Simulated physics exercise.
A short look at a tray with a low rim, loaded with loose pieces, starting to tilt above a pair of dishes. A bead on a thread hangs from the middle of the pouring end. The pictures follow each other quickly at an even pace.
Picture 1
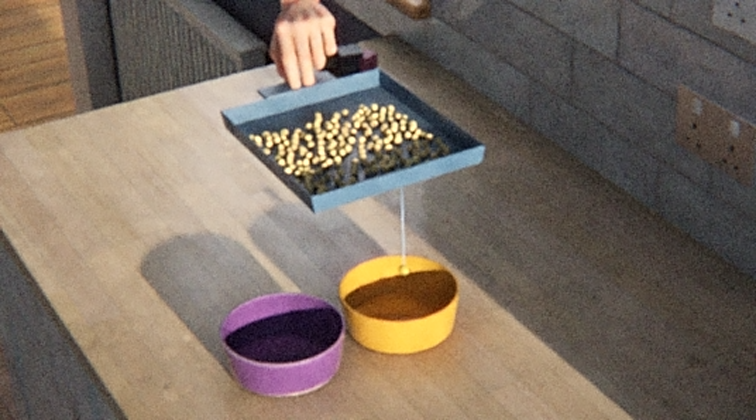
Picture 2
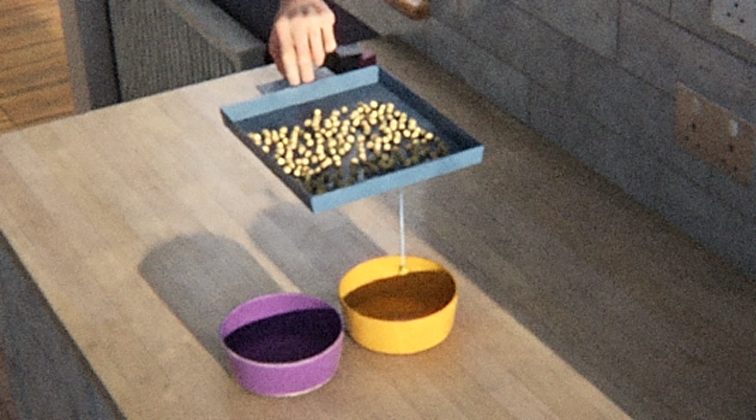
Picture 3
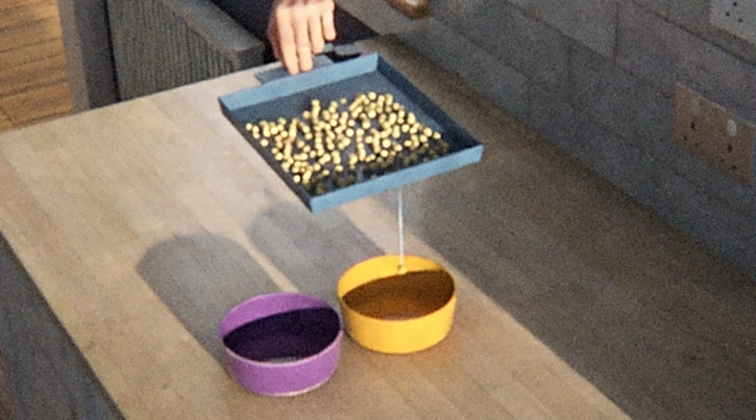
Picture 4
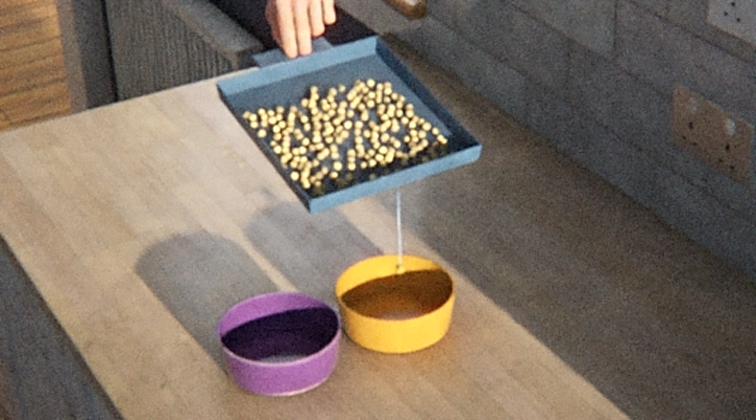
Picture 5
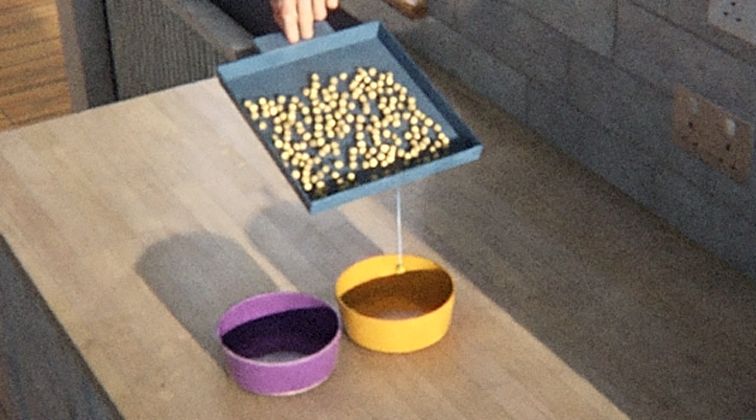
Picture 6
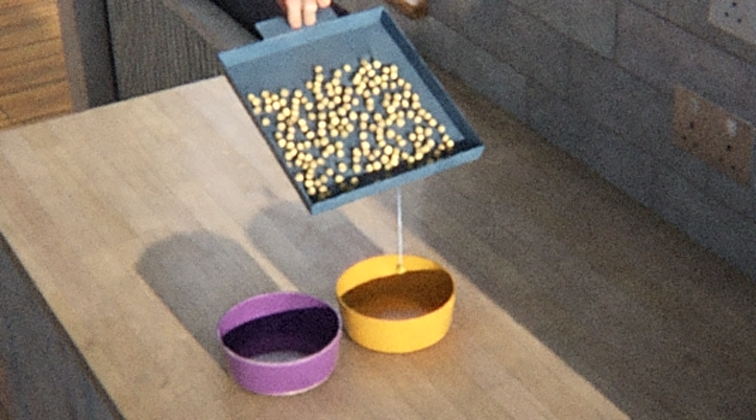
On a wooden counter, a hand raising the handle end of a blue tray of beans above purple and yellow dishes, tilting it steeper.
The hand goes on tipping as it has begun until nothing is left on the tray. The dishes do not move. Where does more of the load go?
The right dish gets more.
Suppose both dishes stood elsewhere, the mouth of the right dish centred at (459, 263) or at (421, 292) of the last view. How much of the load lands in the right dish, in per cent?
In turn 0 and 50 in a hundred.
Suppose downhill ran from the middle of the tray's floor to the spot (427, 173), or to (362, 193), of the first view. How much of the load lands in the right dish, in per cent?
About 20 and 30 per cent.
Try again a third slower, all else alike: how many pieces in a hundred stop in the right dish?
Near 30 %.
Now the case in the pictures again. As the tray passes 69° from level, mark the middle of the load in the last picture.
Close to (376, 178).
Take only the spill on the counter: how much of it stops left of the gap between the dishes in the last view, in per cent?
Some 10 per cent.
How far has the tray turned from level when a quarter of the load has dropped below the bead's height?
At about 115°.
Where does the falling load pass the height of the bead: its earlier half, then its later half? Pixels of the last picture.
At about (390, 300), then at (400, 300).
Soon, tray tipped steeply; nearly all on the tray; a small part in the air.
A while on, tray tipped past a quarter turn; about half on the tray; a stray few in the left dish; a stray few in the right dish; a small part outside both; about a third in the air.
Towards the end, tray tipped past a quarter turn; a small part in the left dish; about a third in the right dish; about half outside both.
Finally, tray tipped past a quarter turn; a small part in the left dish; about a third in the right dish; about half outside both.
